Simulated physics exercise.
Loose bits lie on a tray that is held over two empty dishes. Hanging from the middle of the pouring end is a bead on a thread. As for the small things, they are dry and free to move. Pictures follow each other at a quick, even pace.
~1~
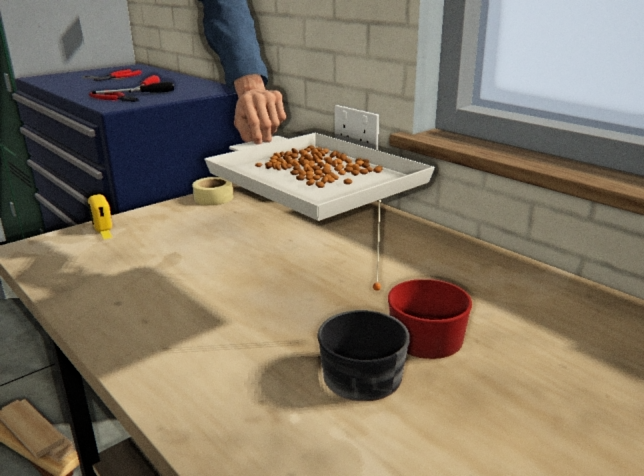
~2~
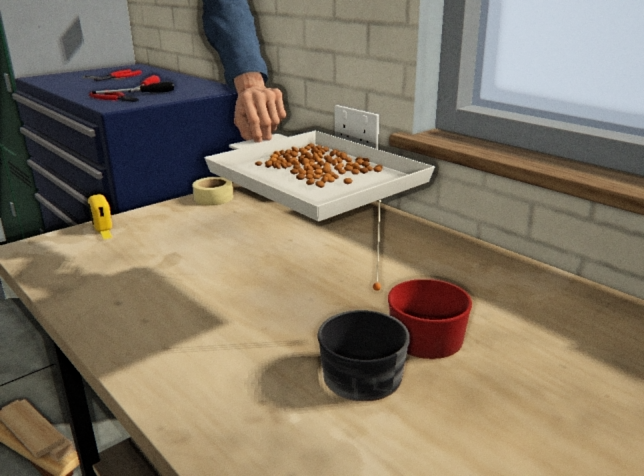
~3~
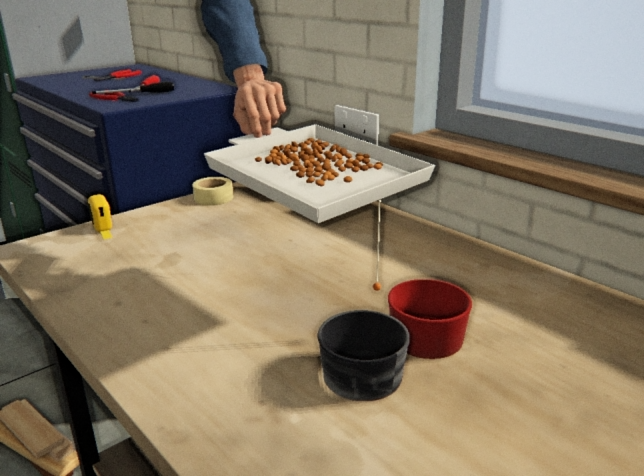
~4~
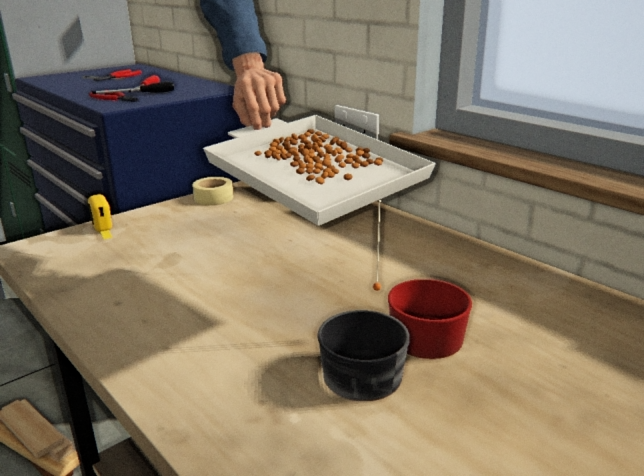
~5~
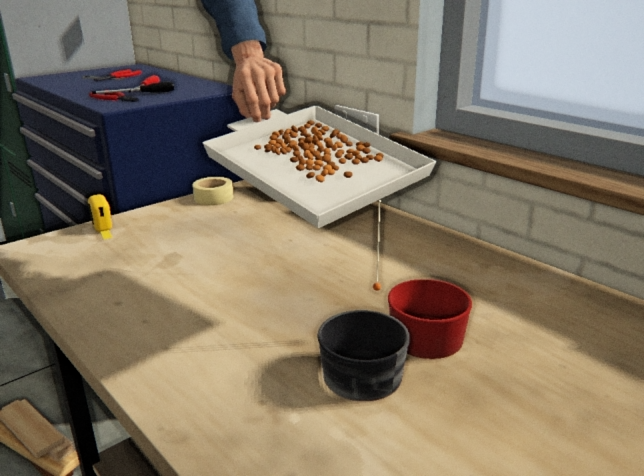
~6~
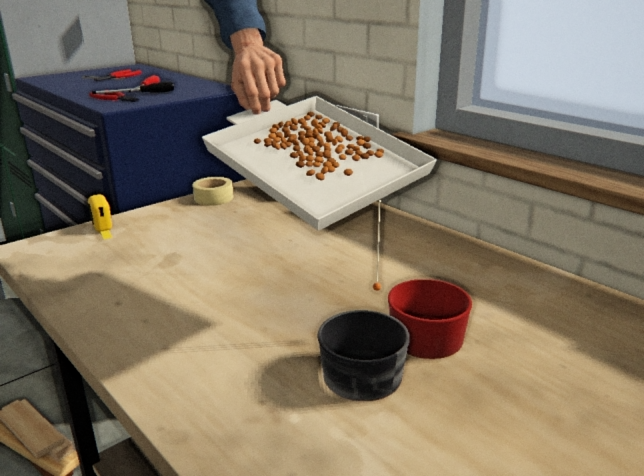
Hand gradually tilting a white tray of small brown pieces toward its near left corner above black and red dishes on a workbench.
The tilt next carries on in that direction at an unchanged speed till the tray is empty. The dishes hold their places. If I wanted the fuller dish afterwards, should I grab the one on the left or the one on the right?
Grab the left one.
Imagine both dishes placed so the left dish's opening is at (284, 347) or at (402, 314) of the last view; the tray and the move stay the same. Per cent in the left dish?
Roughly 10 % and 0 %.
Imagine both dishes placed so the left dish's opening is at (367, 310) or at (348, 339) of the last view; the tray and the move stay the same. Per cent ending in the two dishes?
Around 30 per cent for the first position, around 60 per cent for the second.
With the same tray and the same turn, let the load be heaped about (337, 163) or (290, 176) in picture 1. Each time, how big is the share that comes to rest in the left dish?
Estimate: 40 % first, 40 % second.
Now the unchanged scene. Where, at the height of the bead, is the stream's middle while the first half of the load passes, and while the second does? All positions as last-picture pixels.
It goes through near (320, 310) first, then near (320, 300).
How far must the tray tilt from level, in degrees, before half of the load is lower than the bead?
The angle is roughly 95° at that point.
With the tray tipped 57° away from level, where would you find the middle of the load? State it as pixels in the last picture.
I'd put the middle of the pieces at roughly (326, 213).
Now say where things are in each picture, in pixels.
Corners of the pouring end near (318, 203) and (429, 167), level; middle of the load near (311, 163), bits of cat kibble; left dish near (395, 371); right dish near (461, 331); bead on its thread near (377, 287), in the first picture.
Corners of the pouring end near (318, 204) and (429, 167), level; middle of the load near (311, 162), in the second picture.
Corners of the pouring end near (318, 206) and (430, 165), tipped barely, lowest at the left corner; middle of the load near (311, 158), in the third picture.
Corners of the pouring end near (318, 209) and (430, 163), tipped a little, lowest at the left corner; middle of the load near (311, 152), in the fourth picture.
Corners of the pouring end near (319, 213) and (431, 161), tipped a little, lowest at the left corner; middle of the load near (311, 146), in the fifth picture.
Corners of the pouring end near (319, 216) and (431, 159), tipped a little, lowest at the left corner; middle of the load near (311, 140); left dish near (395, 371); right dish near (461, 331), in the sixth picture.
Shortly afterwards, tray tipped steeply; all but a few on the tray; a little in the air.
Next, tray tipped right over; near half on the tray; near a quarter in the left dish; near a quarter outside both; a little in the air.
Some moments later, tray tipped past a quarter turn; near a third in the left dish; near two thirds outside both.
In the end, tray tipped past a quarter turn; near a third in the left dish; none at all in the right dish; near two thirds outside both.
